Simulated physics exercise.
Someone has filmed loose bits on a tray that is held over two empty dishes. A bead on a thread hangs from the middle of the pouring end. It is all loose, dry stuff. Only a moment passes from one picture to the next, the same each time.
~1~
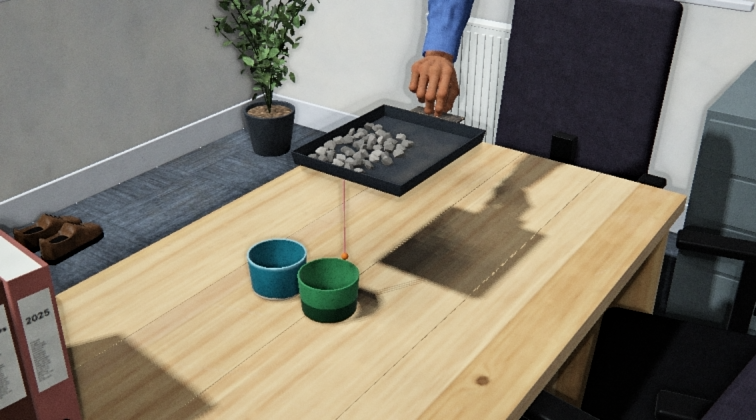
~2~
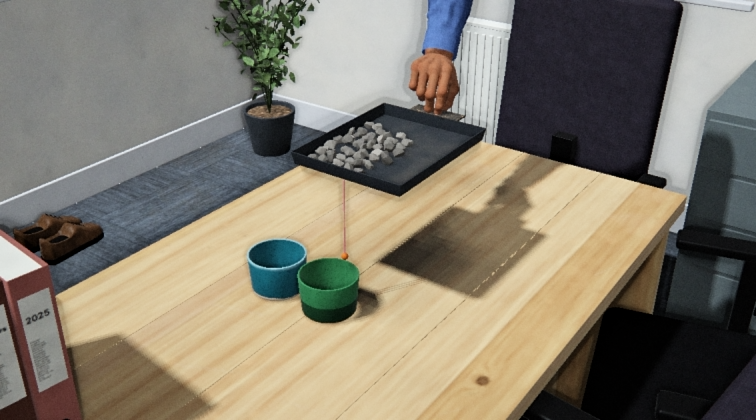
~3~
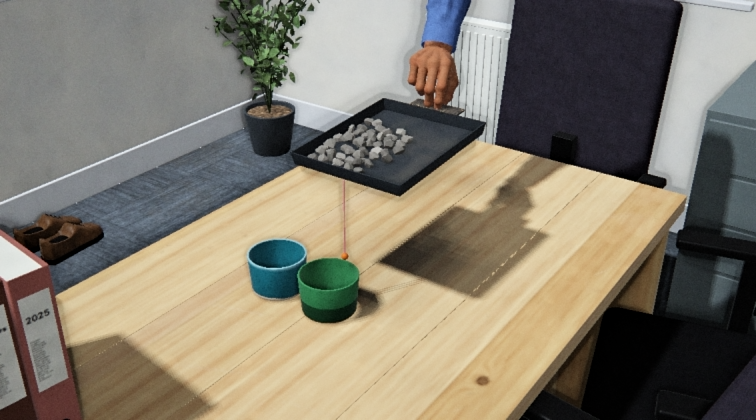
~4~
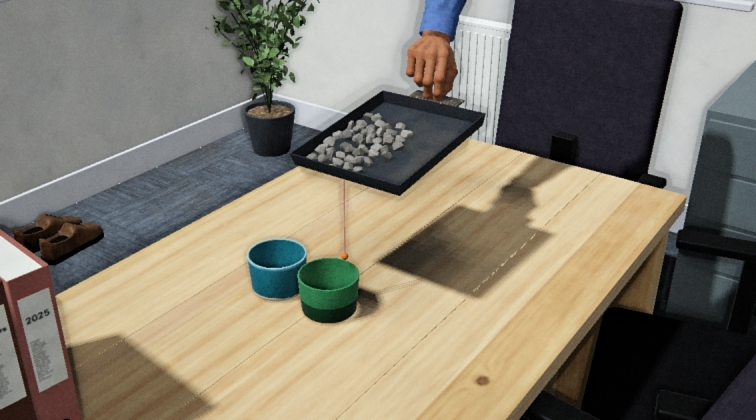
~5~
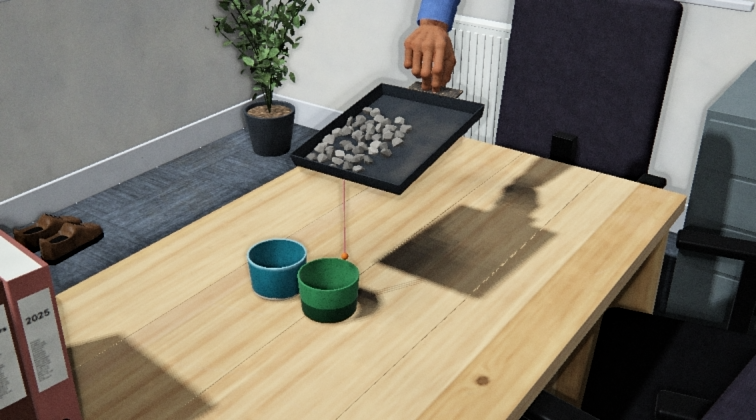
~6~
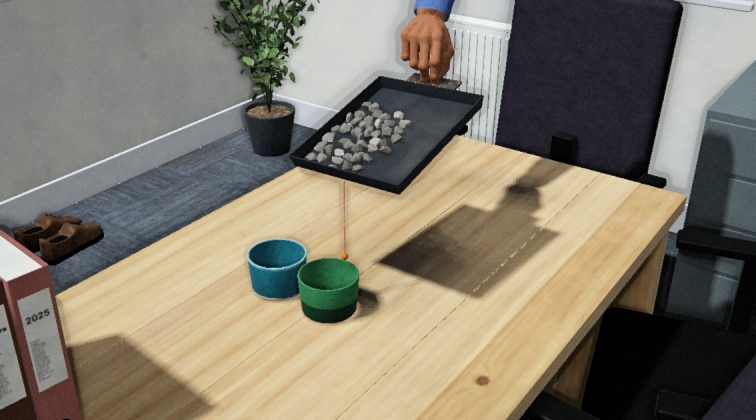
In an office, a hand in a blue sleeve holds a dark tray of grey gravel level above a wooden table, where a blue dish and a green dish stand below a hanging thread. The hand then rises slightly, slanting the tray a little toward its near left corner, while the gravel barely shifts.
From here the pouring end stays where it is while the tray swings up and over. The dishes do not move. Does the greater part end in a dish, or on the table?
In the dishes lies the larger part of it.
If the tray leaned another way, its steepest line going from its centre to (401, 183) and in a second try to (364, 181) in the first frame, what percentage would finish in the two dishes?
First some 0, then 30 per cent.
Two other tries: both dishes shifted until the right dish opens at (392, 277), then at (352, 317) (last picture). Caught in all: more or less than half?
At the first place under half, at the second the smaller part.
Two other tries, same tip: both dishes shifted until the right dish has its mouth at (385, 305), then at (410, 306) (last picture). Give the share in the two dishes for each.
The first gives 40 %, the second 20 %.
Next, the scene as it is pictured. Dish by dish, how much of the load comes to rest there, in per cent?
For the left dish some 40 %, for the right dish some 40 %.
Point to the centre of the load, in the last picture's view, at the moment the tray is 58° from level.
Near (330, 142).
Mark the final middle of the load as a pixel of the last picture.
Roughly at (299, 293).
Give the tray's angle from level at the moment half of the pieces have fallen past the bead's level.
Roughly 100°.
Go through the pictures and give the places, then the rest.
The first frame shows corners of the pouring end at (295, 151) and (400, 184), level; middle of the load at (363, 150), bits of gravel; left dish at (258, 280); right dish at (310, 302); bead on its thread at (345, 256).
The second frame shows corners of the pouring end at (294, 151) and (400, 184), level; middle of the load at (363, 149).
The third frame shows corners of the pouring end at (294, 152) and (399, 184), tipped barely, lowest at the left corner; middle of the load at (363, 147).
The fourth frame shows corners of the pouring end at (294, 153) and (399, 183), tipped a little, lowest at the left corner; middle of the load at (363, 144).
The fifth frame shows corners of the pouring end at (293, 154) and (398, 183), tipped a little, lowest at the left corner; middle of the load at (362, 141).
The sixth frame shows corners of the pouring end at (292, 155) and (397, 183), tipped a little, lowest at the left corner; middle of the load at (361, 139); left dish at (258, 280); right dish at (310, 302).
Soon after the last picture, tray tipped steeply; all on the tray.
A little later, tray tipped right over; about a third on the tray; a small part in the right dish; a small part in the left dish; a small part outside both; about a third in the air.
Later still, tray tipped past a quarter turn; about a third in the right dish; about a third in the left dish; about a quarter outside both.
At rest, tray tipped past a quarter turn; about a third in the right dish; about a third in the left dish; about a quarter outside both.
